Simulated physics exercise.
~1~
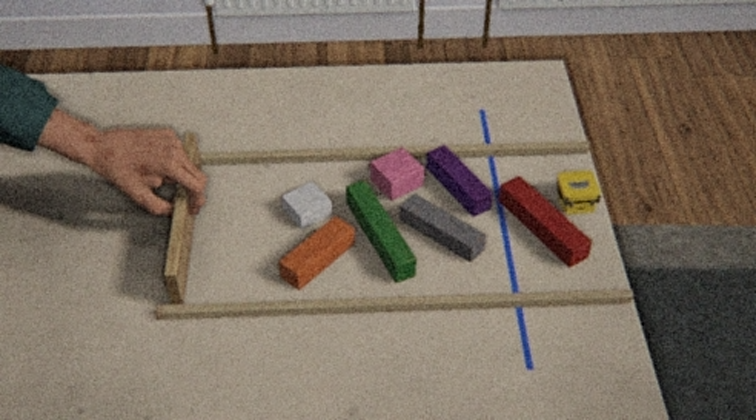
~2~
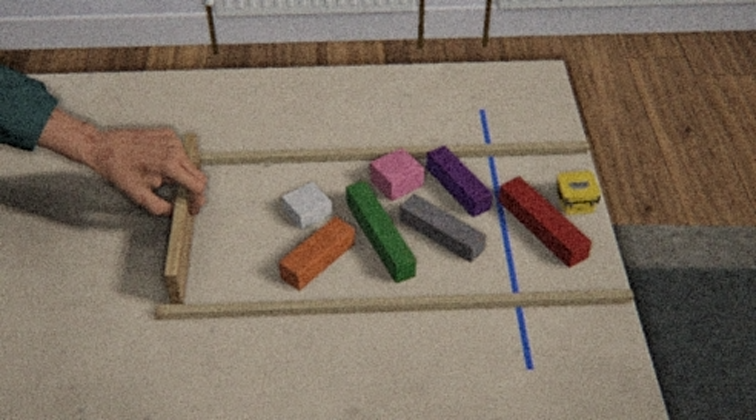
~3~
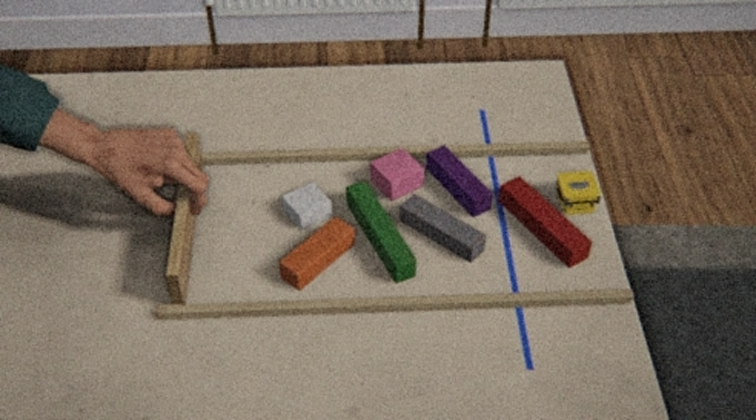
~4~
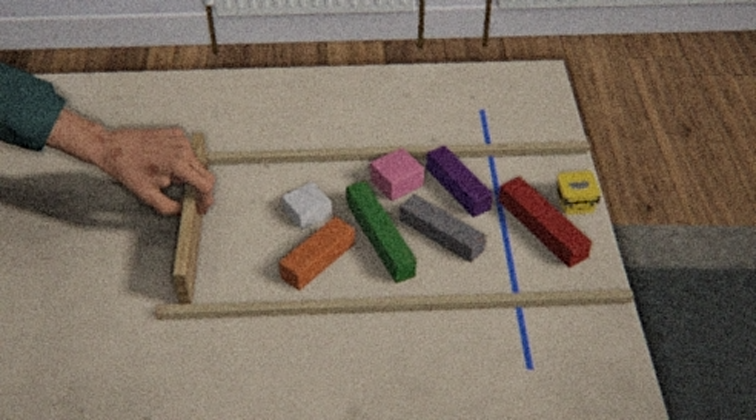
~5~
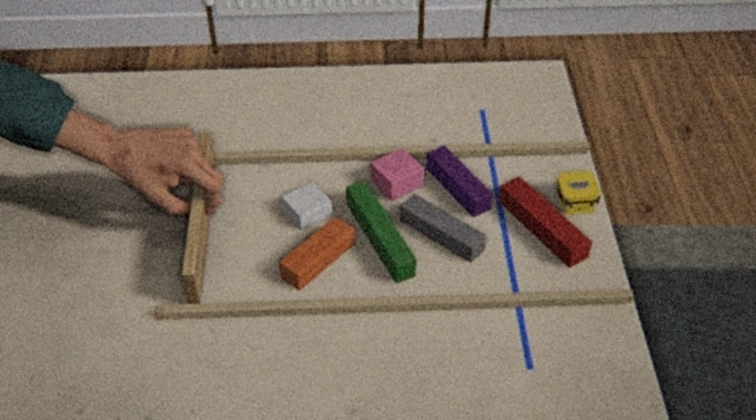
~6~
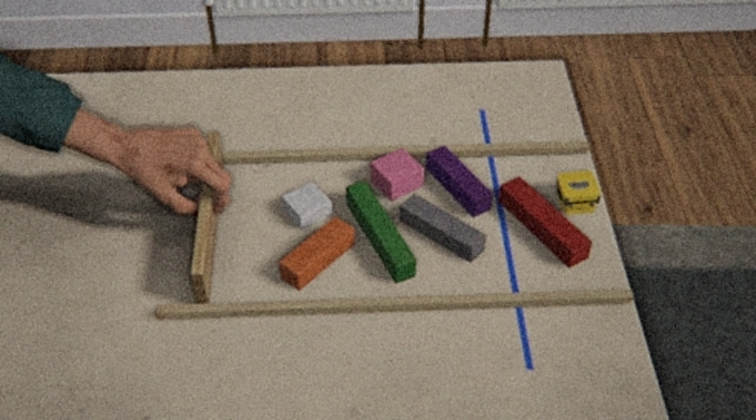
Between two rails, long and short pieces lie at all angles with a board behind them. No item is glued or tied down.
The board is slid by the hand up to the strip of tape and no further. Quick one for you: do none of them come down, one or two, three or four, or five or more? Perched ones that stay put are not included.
After the push, only one or two have dropped.
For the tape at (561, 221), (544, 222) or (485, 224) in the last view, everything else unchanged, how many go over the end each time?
The counts come to 4, then 3, then 1.
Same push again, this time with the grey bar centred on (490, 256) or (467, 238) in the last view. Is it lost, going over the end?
So in the first try it is not lost, and in the second it is not lost.
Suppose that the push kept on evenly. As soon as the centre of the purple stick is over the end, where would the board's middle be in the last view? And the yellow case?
I'd put it close to (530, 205), and close to (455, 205) for the other one.
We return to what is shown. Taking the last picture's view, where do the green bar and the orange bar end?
Middles: Around (553, 229) and around (523, 248).
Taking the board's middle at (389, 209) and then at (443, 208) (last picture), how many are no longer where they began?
Tally at point one: 6; at point two: 8.
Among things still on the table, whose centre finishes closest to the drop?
Foremost is the red bar.
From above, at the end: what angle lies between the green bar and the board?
Some 10 degrees.
Soon after, none off yet; yellow case at rest near (577, 193); red bar at rest near (543, 221); purple stick at rest near (459, 181).
At rest, the number that fall off is one or two; fallen, yellow case.
